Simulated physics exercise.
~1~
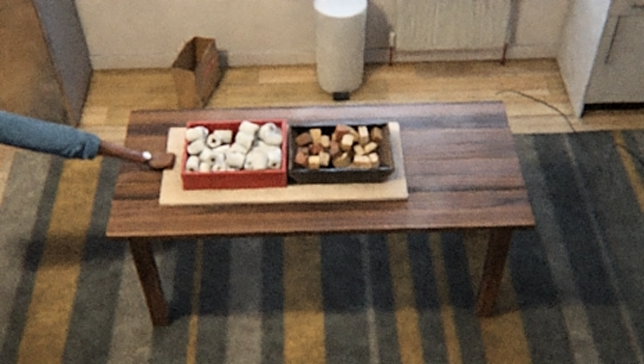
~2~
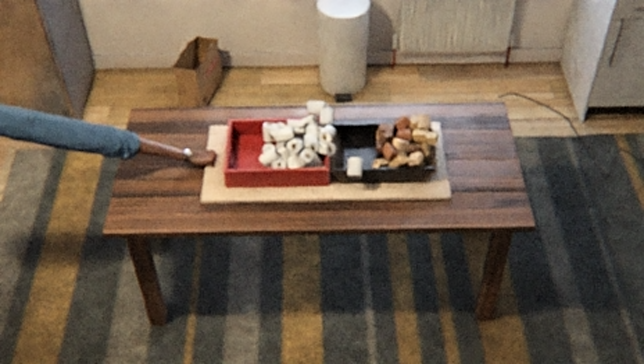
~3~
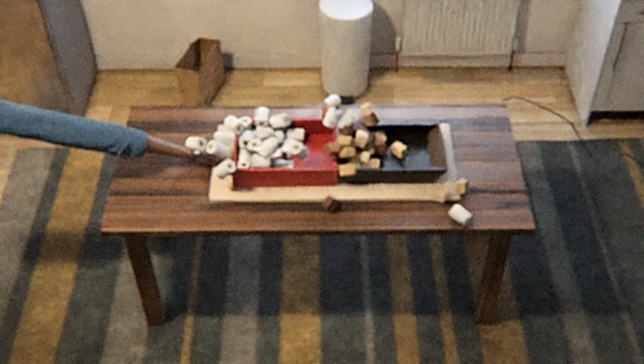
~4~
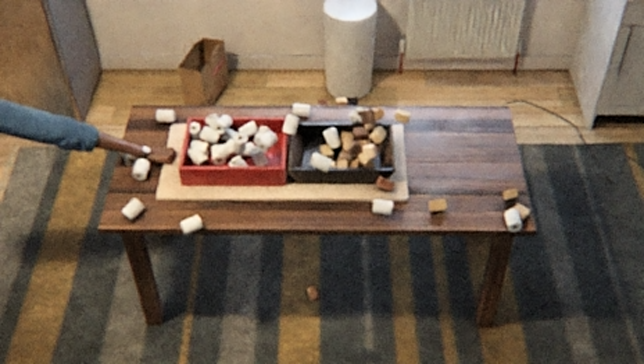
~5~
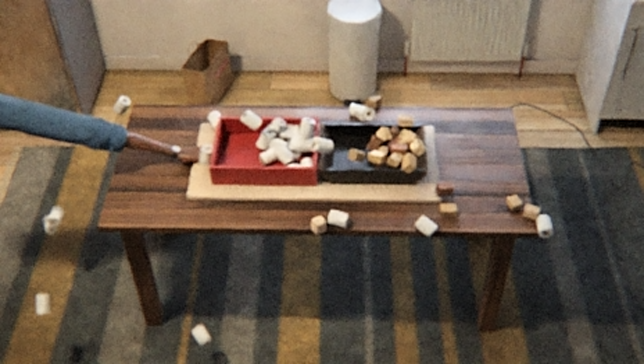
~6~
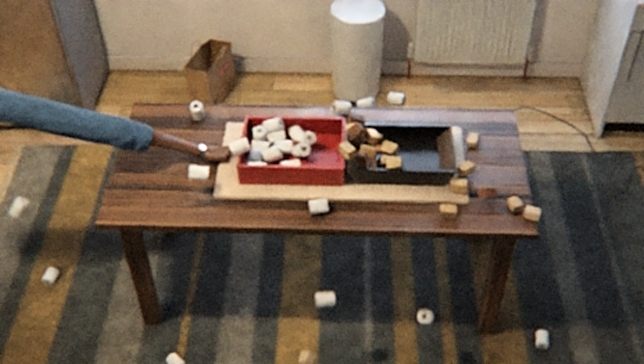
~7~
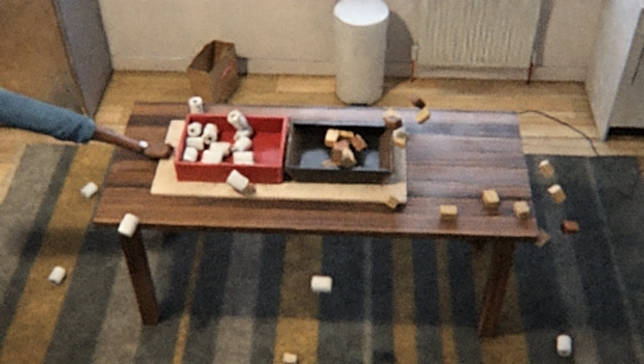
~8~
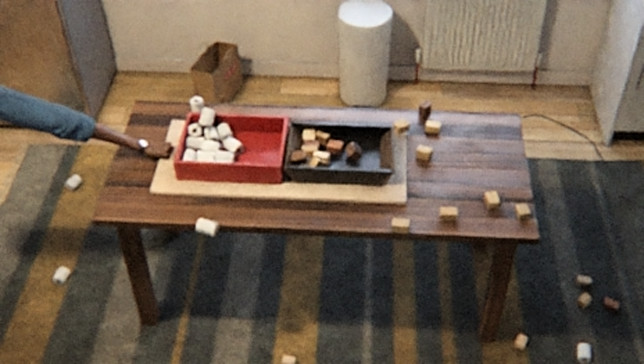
A hand in a blue sleeve reaches in from the left and shakes a pale board holding a red tote of white paper rolls and, to its right, a black tote of wooden blocks. They sit on a dark wooden table above a striped rug, seen from slightly above as the view drifts a little sideways. The board jerks right, and the pieces heap up and begin spilling. It slides left and right again, throwing rolls and blocks across the tabletop and onto the rug. Finally the board rests back at left, both totes partly emptied, with pieces scattered around.
